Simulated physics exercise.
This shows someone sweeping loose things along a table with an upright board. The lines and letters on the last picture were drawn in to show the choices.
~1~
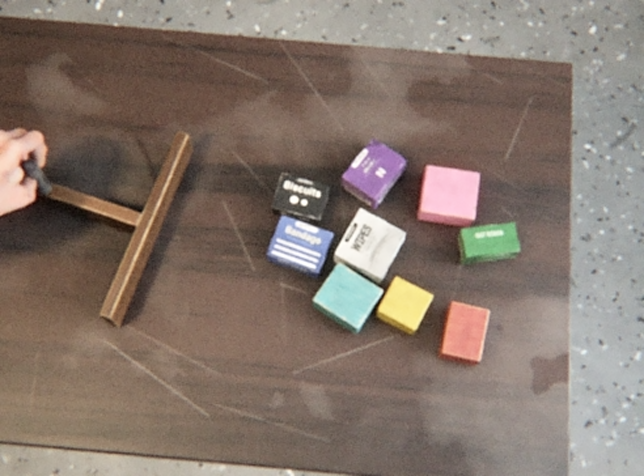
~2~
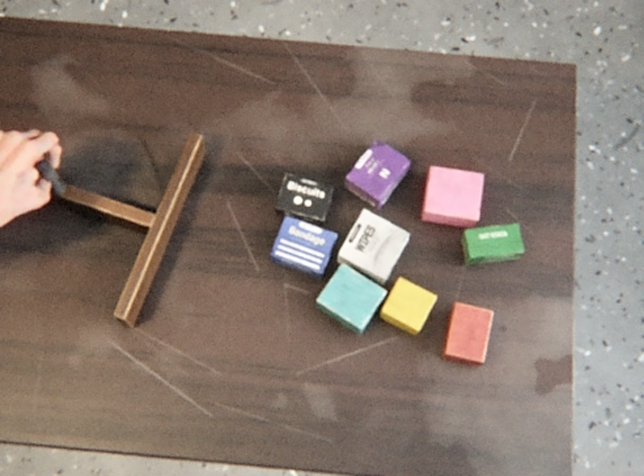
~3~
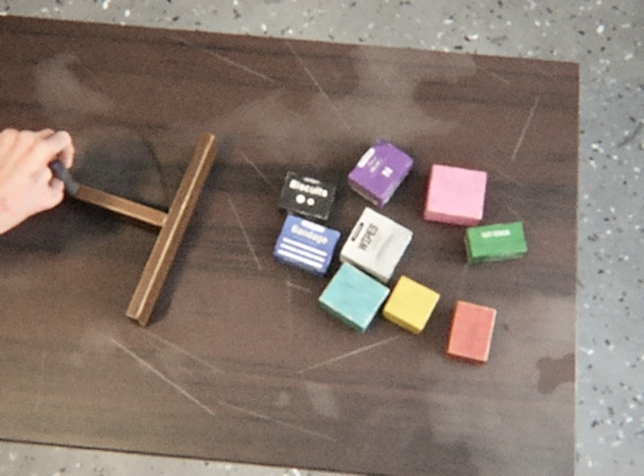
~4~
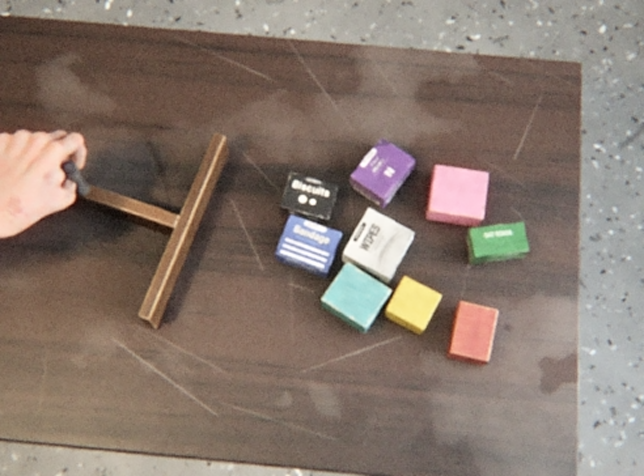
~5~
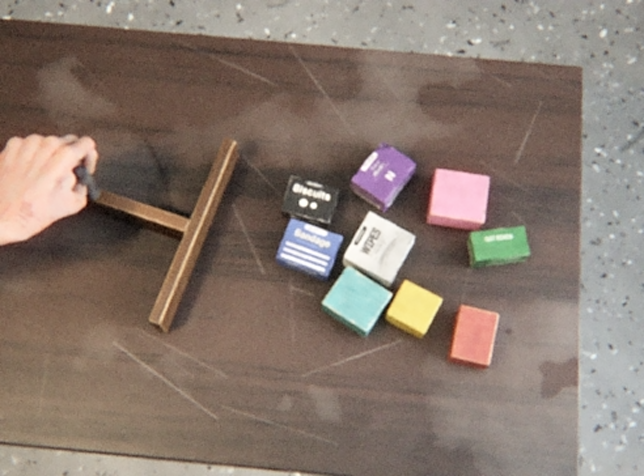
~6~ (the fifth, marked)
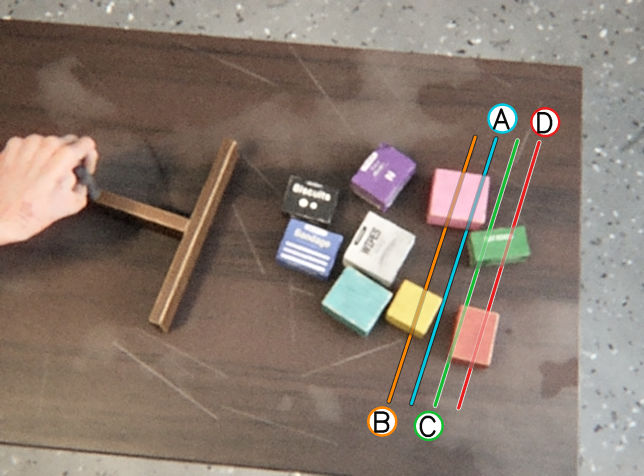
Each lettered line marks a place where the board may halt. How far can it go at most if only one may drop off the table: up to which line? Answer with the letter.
As far as mark C.
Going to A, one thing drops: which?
It is the green packet.
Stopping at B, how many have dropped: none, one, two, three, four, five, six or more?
By then, none.
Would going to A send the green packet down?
Yes.
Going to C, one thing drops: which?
It is the green packet.
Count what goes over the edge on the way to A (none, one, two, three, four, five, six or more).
In all, one.
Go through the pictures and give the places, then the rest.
The first picture shows green packet (488, 244); purple box (373, 174); turquoise block (348, 299).
The second picture shows board (158, 223); white box (373, 248).
The third picture shows board (171, 222); red block (470, 334).
The fourth picture shows board (183, 223); blue box (309, 247).
The fifth picture shows board (193, 227); green packet (498, 248); purple box (383, 177); turquoise block (357, 302).
On the copy, A at (456, 265); B at (434, 263); C at (478, 267); D at (501, 269).
On C. First, board (296, 237); yellow block (418, 313); turquoise block (363, 305).
Then, board (400, 246); green packet (547, 254); pink block (501, 203).
Finally, board (480, 253); green packet over the edge; pink block (576, 210); one fallen.
By contrast, A is within the limit but short; B is within the limit but short; D drops four.
